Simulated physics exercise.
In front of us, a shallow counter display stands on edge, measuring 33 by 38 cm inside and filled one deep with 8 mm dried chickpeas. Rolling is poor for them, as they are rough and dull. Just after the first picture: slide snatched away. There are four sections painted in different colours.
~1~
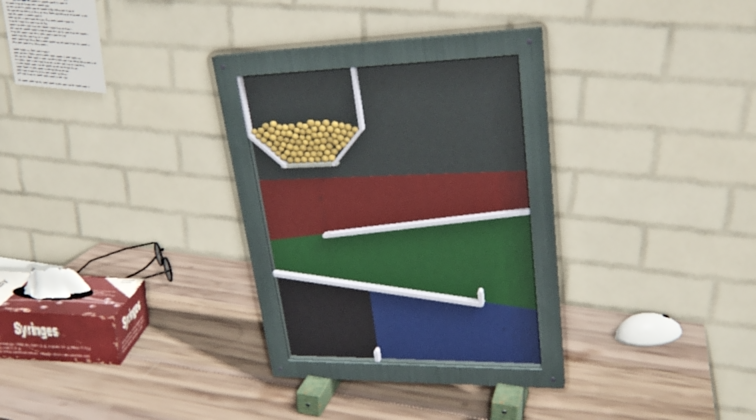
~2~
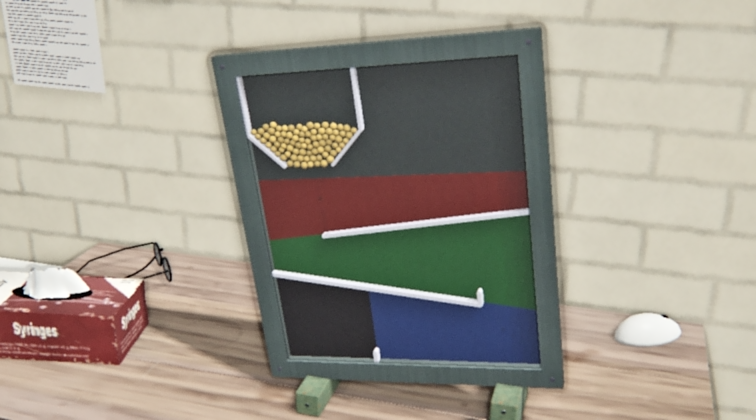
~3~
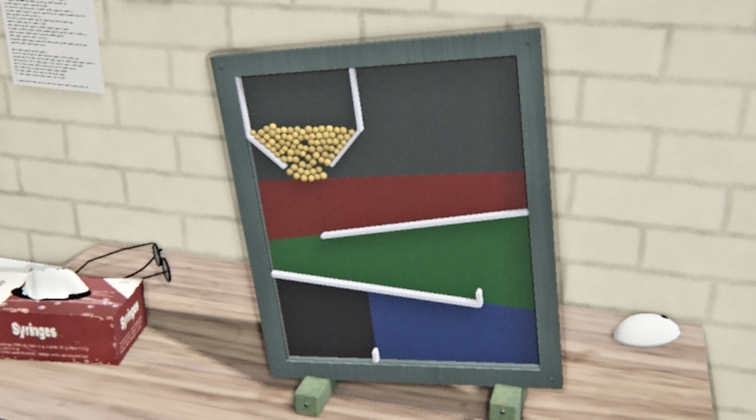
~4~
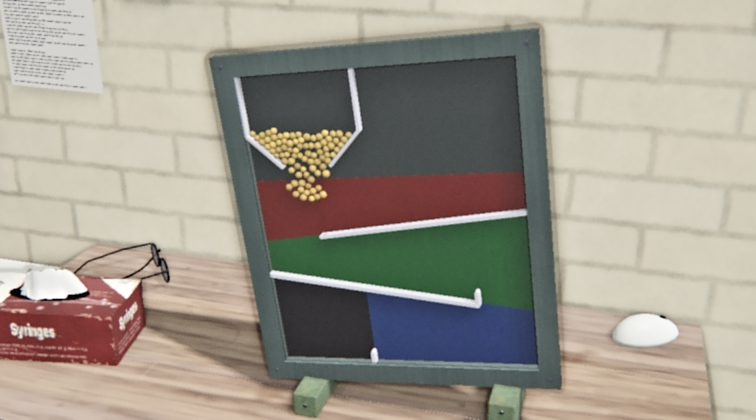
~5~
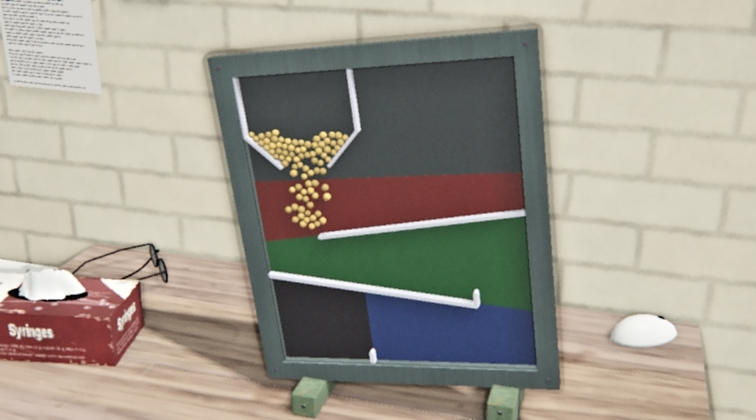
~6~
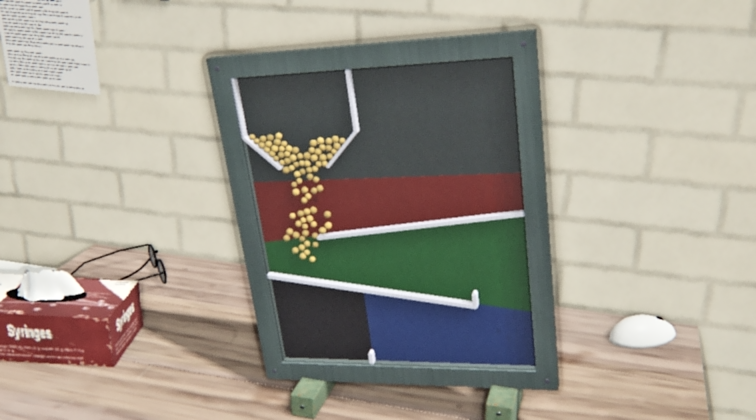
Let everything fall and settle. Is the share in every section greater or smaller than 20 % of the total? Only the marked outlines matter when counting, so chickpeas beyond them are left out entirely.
Red section, smaller; blue section, smaller; green section, greater; black section, smaller.
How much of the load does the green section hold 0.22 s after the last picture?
Close to 85 % of the load.
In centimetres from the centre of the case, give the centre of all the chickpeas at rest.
Left: About 8 cm; below: About 7 cm.
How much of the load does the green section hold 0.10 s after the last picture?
That comes to some 40 percent of the load.
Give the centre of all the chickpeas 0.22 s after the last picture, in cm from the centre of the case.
Offset: Approx. 10 cm left, 6 cm below.
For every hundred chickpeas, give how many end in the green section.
Near 100 in a hundred, I'd say.
Then, 0.10 s after the last picture, the chickpeas' middle is 11 cm left of and 2 cm below the centre; red 35 %, green 40 %.
Then, 0.22 s after the last picture, the chickpeas' middle is 10 cm left of and 6 cm below the centre; red 15 %, green 85 %.
Then, 0.45 s after the last picture, the chickpeas' middle is 8 cm left of and 7 cm below the centre; red 5 %, green 95 %.
All still 1.4 s after it, red 0 %, blue 0 %, green 100 %, black 0 %.
